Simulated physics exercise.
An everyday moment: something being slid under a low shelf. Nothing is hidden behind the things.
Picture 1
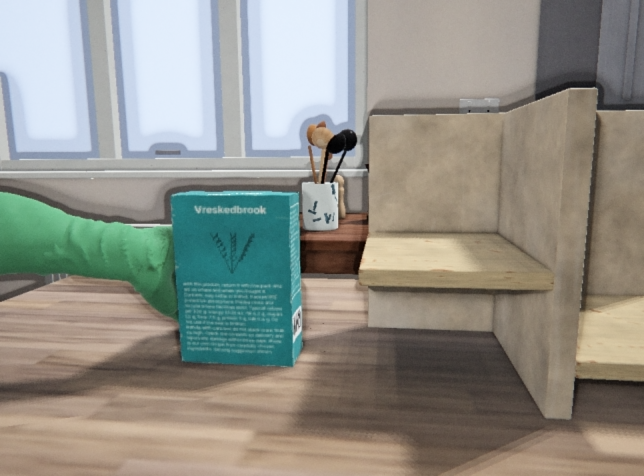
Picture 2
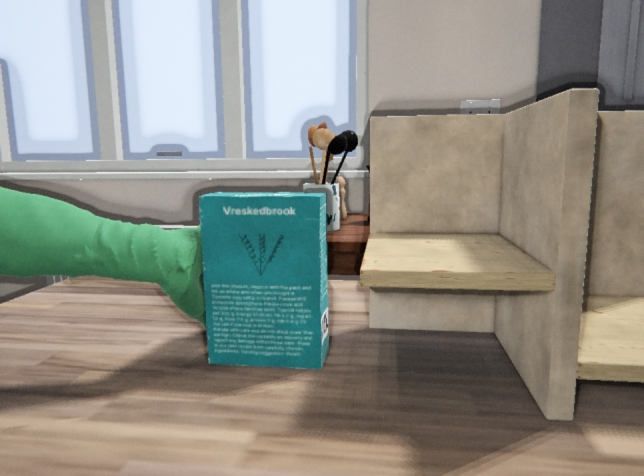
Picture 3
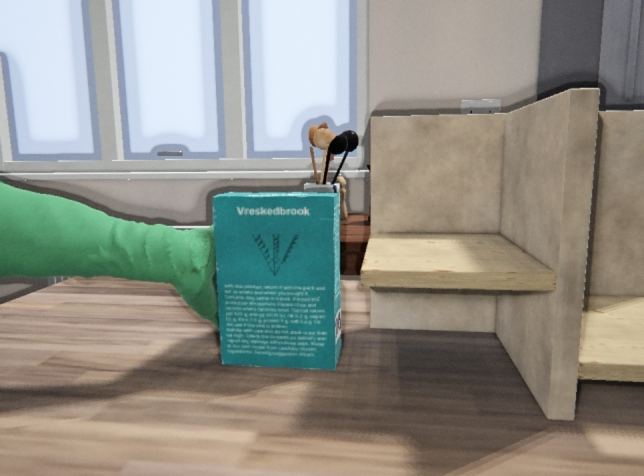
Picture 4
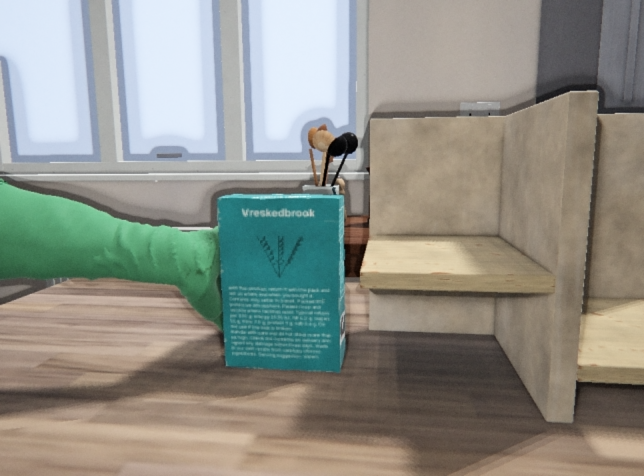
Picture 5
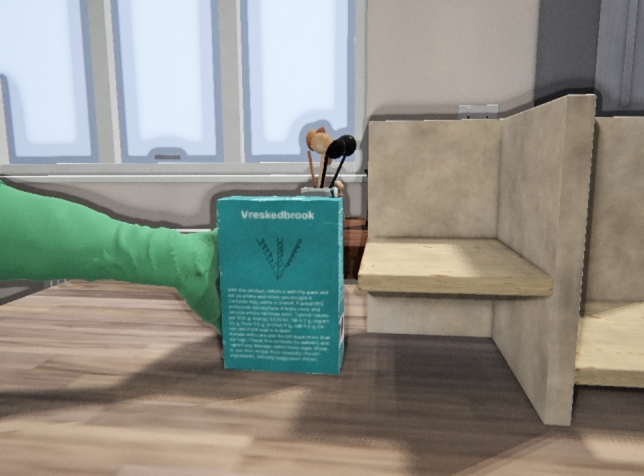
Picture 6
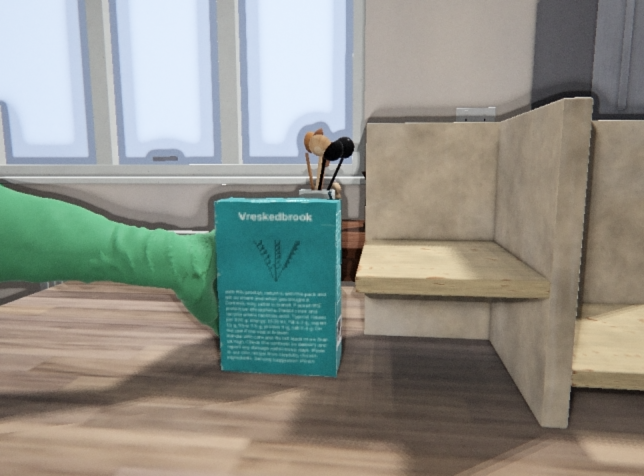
A turquoise packet printed with a wheat design stands upright on a wood-grain surface, seen from the front at about its own height, with bright windows behind. A green-covered arm reaches in from the left behind it, a cup of utensils sits beyond, and a beige unit with a low shelf stands right. The arm slides the packet a short way right, then both barely move as the view shifts very slightly.
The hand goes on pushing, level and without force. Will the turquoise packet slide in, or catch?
Outcome: The turquoise packet stops at the shelf.
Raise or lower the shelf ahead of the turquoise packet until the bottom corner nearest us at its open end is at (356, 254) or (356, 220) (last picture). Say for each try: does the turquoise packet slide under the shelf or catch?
The turquoise packet stops at the shelf; stops at the shelf.
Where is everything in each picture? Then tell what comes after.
The first frame shows hand sliding it forward; turquoise packet (241, 277); shelf (530, 240).
The second frame shows hand sliding it forward; turquoise packet (268, 278); shelf (532, 241).
The third frame shows hand sliding it forward; turquoise packet (280, 279); shelf (533, 241).
The fourth frame shows hand sliding it forward; turquoise packet (285, 281); shelf (532, 243).
The fifth frame shows hand sliding it forward; turquoise packet (284, 283); shelf (529, 246).
The sixth frame shows hand sliding it forward; turquoise packet (281, 285); shelf (527, 248).
Then, 0.20 s after the last picture, turquoise packet sliding up to the opening near (290, 285).
Then, 0.38 s after the last picture, turquoise packet stopped at the opening near (301, 285).
At rest, the turquoise packet catches on the edge, near (301, 285).
